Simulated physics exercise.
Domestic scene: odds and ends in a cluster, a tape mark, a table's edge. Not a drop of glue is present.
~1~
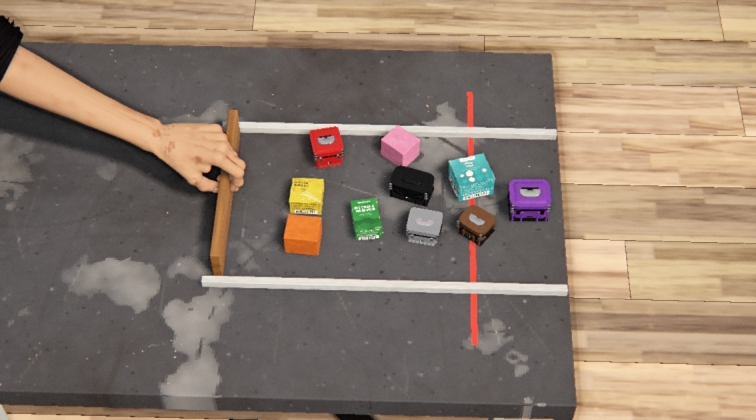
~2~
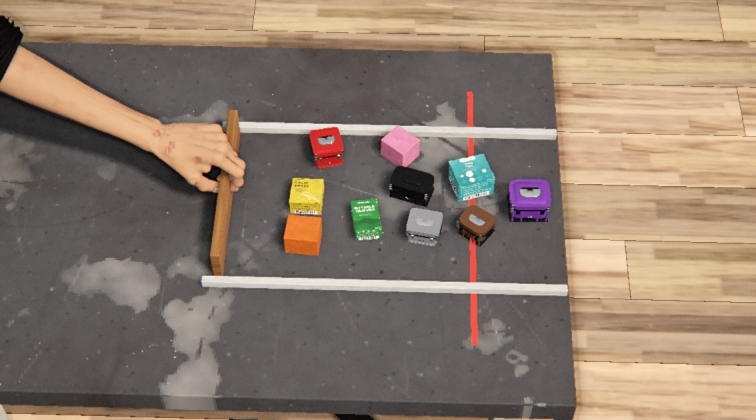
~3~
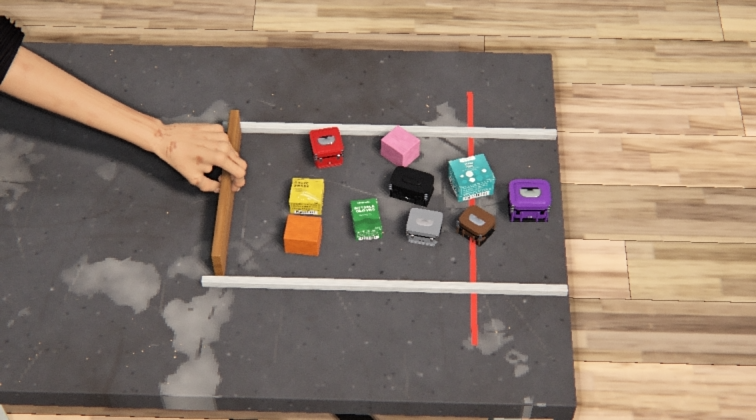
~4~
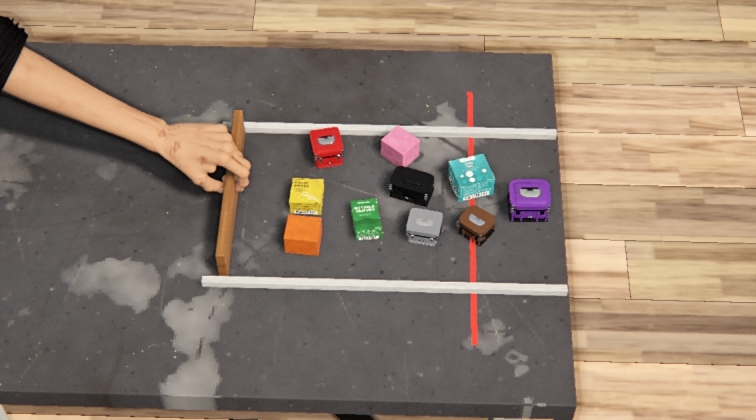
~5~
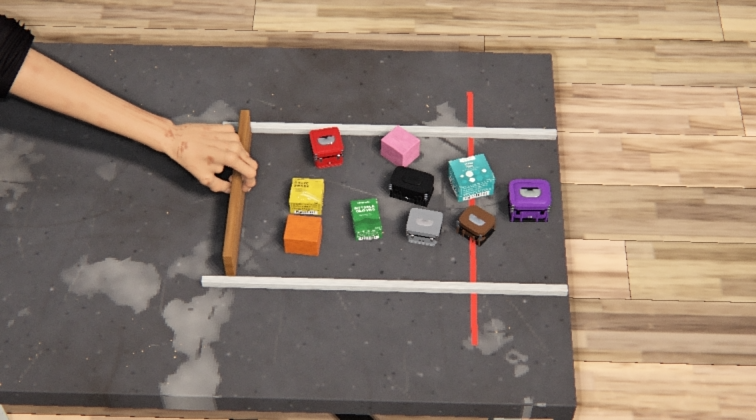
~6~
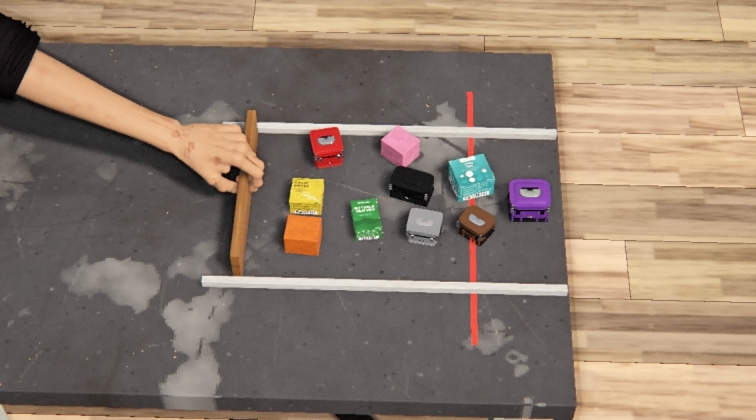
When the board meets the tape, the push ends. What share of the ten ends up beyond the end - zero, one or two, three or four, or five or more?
What ends up beyond the end is one or two of them.
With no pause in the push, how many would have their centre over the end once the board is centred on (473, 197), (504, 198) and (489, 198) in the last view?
In order: 1, 3, 2.
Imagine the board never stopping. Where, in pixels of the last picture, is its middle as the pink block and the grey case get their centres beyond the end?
For the pink block, about (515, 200); for the grey case, about (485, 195).
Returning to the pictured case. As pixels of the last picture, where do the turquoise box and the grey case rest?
First object about (536, 168); second object about (550, 231).
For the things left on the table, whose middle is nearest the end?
Nearest at the end: The grey case.
A little later, none off yet; purple case at rest near (529, 200); brown case at rest near (476, 226); turquoise box at rest near (471, 178).
When it is over, the number that fall off is one or two; down, brown case.
